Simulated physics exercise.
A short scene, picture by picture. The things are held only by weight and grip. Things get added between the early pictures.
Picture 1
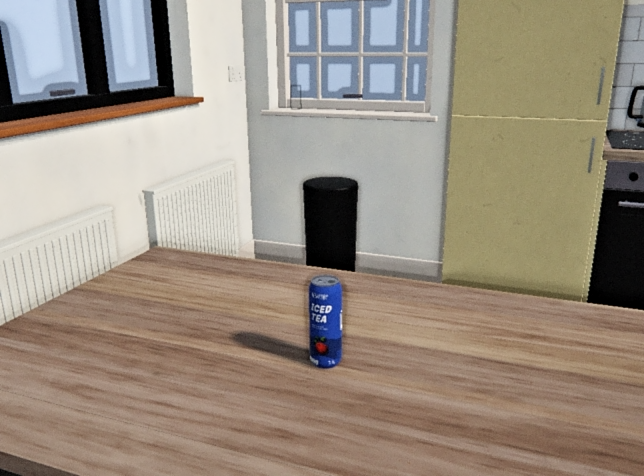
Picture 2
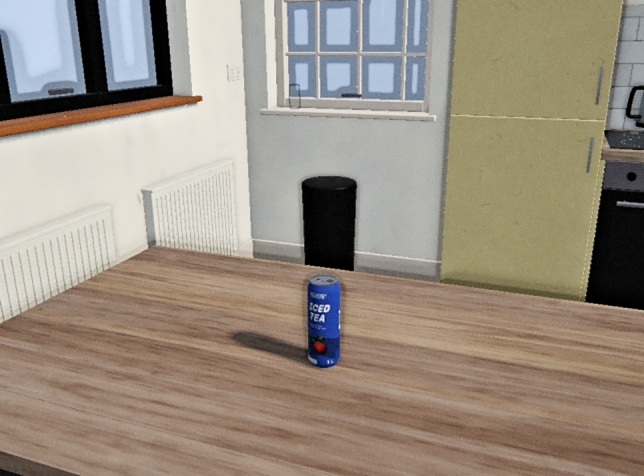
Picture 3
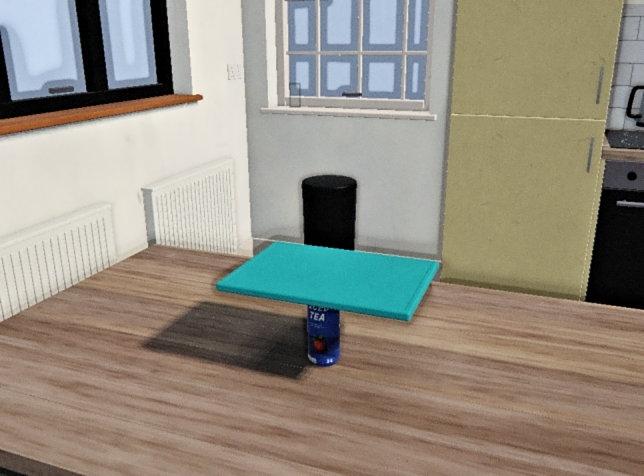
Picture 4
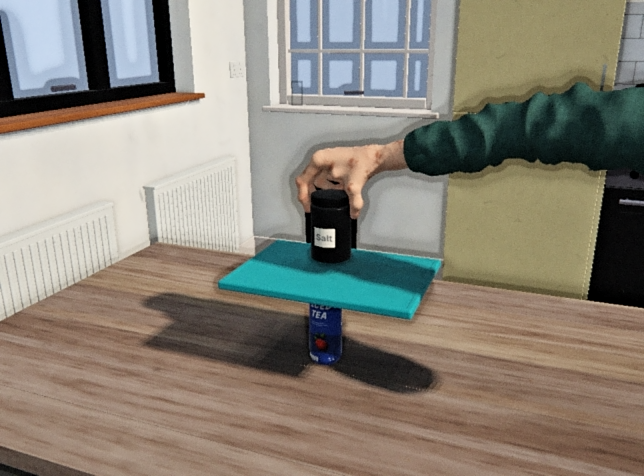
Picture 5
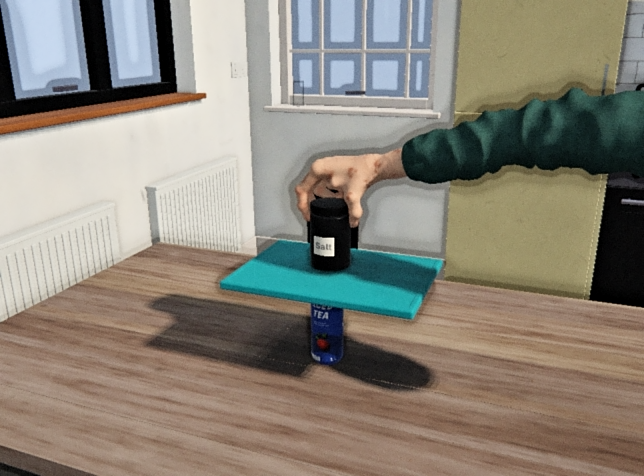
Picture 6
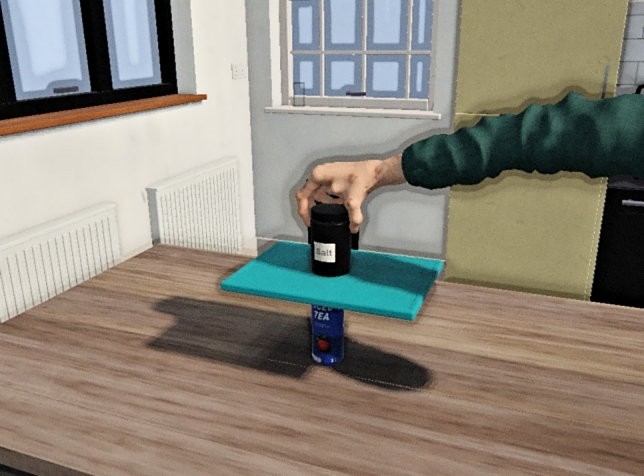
In the video, a blue iced tea can stands on a wooden table, then a turquoise lid appears on top of it. A hand reaching from the right lowers a black jar onto the lid and keeps holding it.
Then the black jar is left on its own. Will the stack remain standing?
The stack endures.
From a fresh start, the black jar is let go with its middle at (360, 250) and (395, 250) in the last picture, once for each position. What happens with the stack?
It falls the first time and falls the second time.
Then, 0.20 s past the last view, nothing moves.
Then, 0.50 s past the last view, black jar resting near (331, 240).
Finally, all 3 still in place. Final places as the last picture's camera would see them, black jar near (331, 240). The stack holds.
